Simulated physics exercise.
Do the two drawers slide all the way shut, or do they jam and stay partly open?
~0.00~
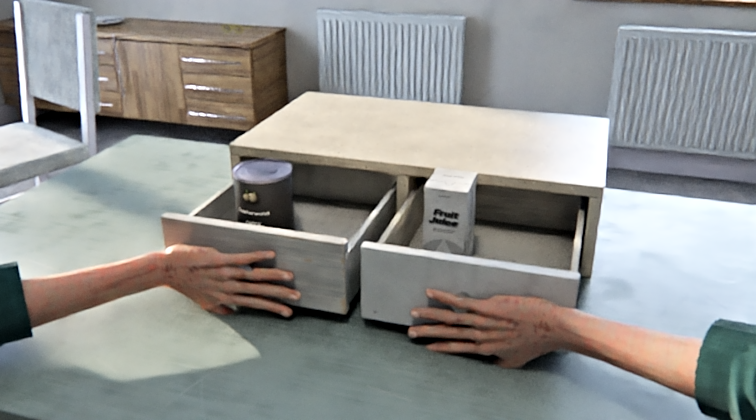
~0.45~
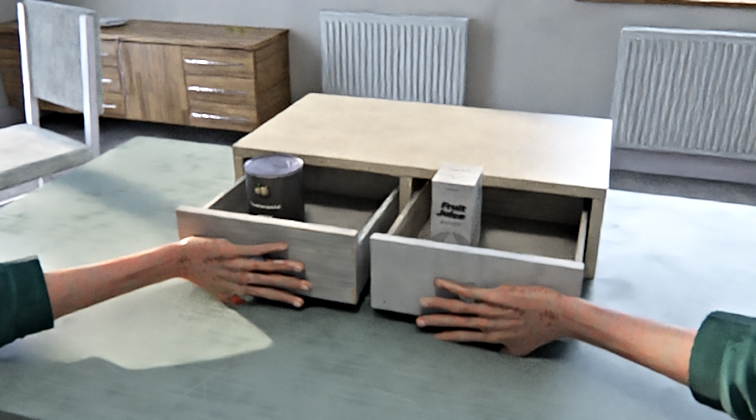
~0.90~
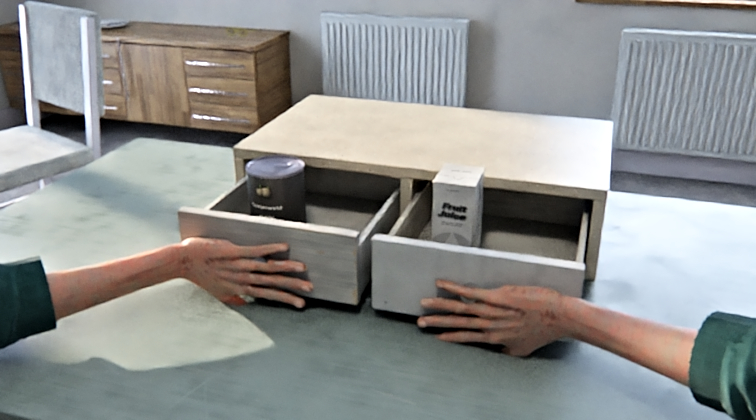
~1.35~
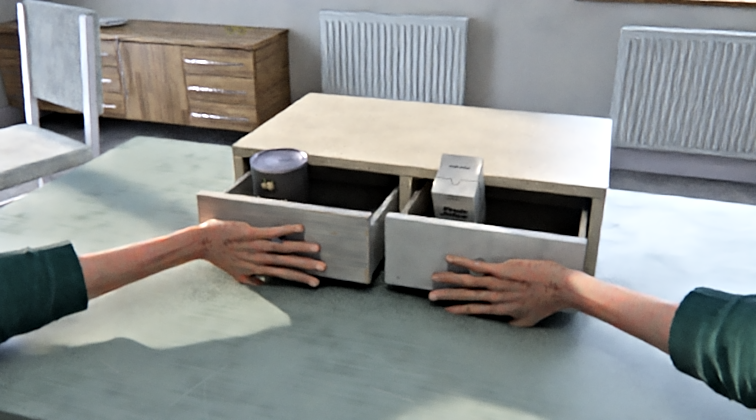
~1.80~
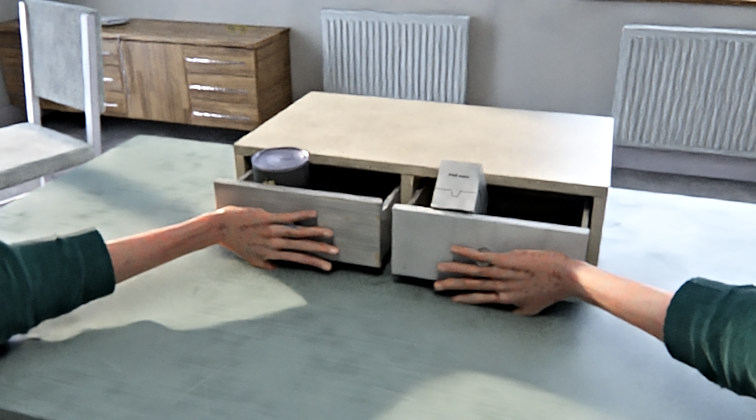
Both the left and the right drawer jam before they close. They are still ajar at the end, with the hands on their fronts.
At first, two drawers stand pulled out from a small chest on a table, with a black tin upright in the left one and a white carton upright in the right one. A pair of hands in green sleeves rests against the two fronts. The hands push both drawers a little way towards the chest, then pause briefly. They push again, and both drawers slide further in while the carton tips into a lean and the tin stays upright. At the end, both drawers are still ajar, with the hands on their fronts.
